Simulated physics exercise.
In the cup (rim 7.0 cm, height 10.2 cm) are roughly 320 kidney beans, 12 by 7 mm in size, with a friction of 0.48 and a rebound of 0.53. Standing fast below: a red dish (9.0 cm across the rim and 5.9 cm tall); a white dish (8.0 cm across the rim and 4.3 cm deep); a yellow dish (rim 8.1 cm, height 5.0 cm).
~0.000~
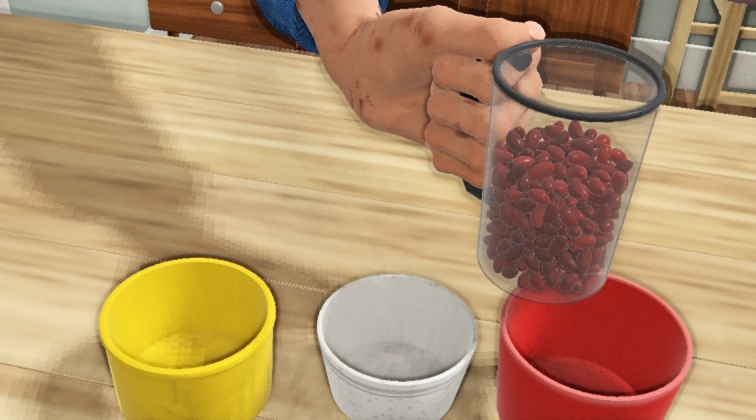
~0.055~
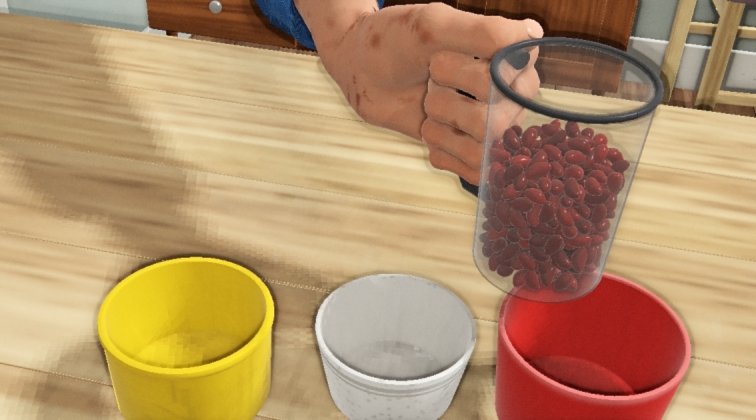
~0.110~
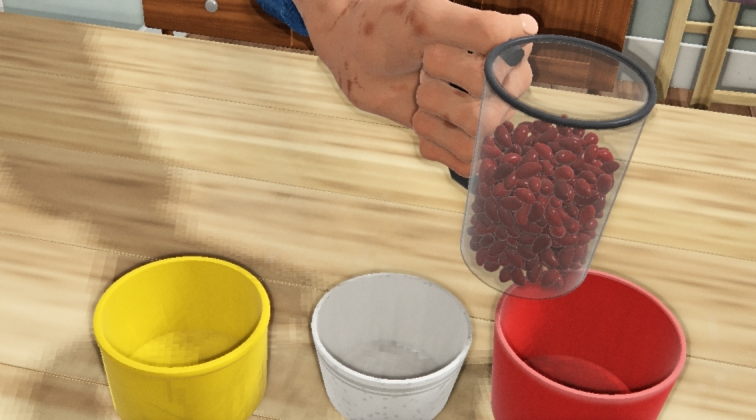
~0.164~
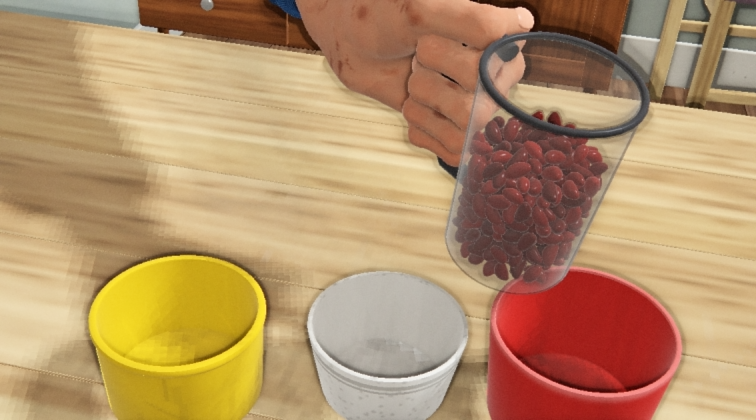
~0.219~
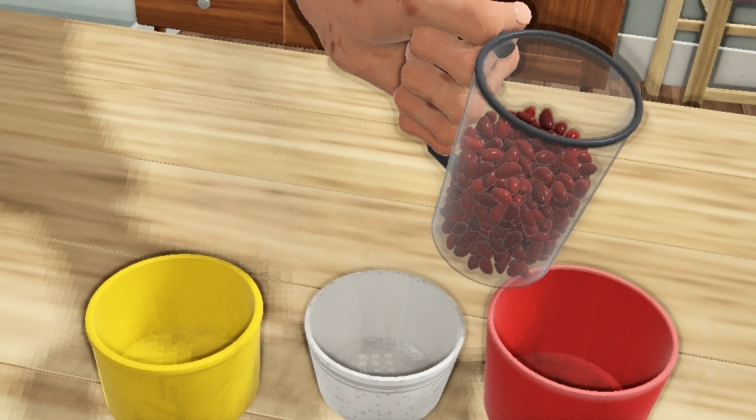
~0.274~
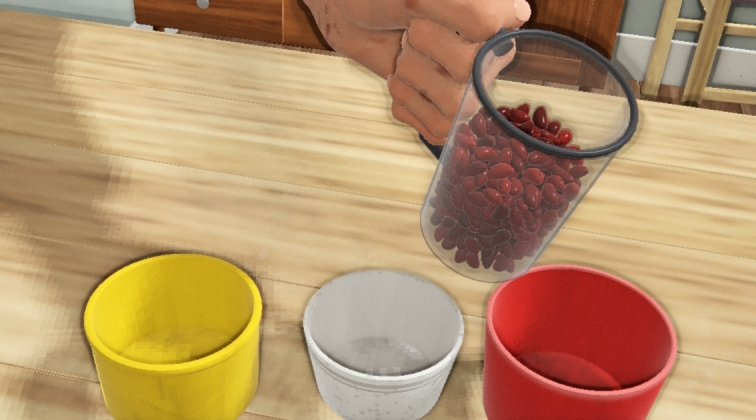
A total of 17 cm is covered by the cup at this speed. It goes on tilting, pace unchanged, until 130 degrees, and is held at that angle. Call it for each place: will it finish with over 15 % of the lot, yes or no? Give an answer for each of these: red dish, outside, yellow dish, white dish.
Red dish - no, outside everything - no, yellow dish - no, white dish - yes.
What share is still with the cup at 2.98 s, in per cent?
0 per cent.
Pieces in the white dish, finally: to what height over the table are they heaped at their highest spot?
About 6.0 cm.
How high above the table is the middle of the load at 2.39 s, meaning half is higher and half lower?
That would be some 4 centimetres.
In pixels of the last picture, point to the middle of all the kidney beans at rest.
Roughly at pixel (383, 347).
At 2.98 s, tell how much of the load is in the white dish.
Some 100 in a hundred by then.
After 1.09 s, tilt 92 degrees; cup 100 %; middle of all pieces near (394, 147).
After 1.76 s, tilt 130 degrees; white dish 100 %; middle of all pieces near (383, 346).
Then, at 2.39 s, tilt 130 degrees; white dish 100 %; middle of all pieces near (382, 349).
After 2.98 s, tilt 130 degrees; white dish 100 %; middle of all pieces near (382, 349).
At rest (3.2 s), cup 0 %, outside 5 %, yellow dish 0 %, white dish 100 %, red dish 0 %.
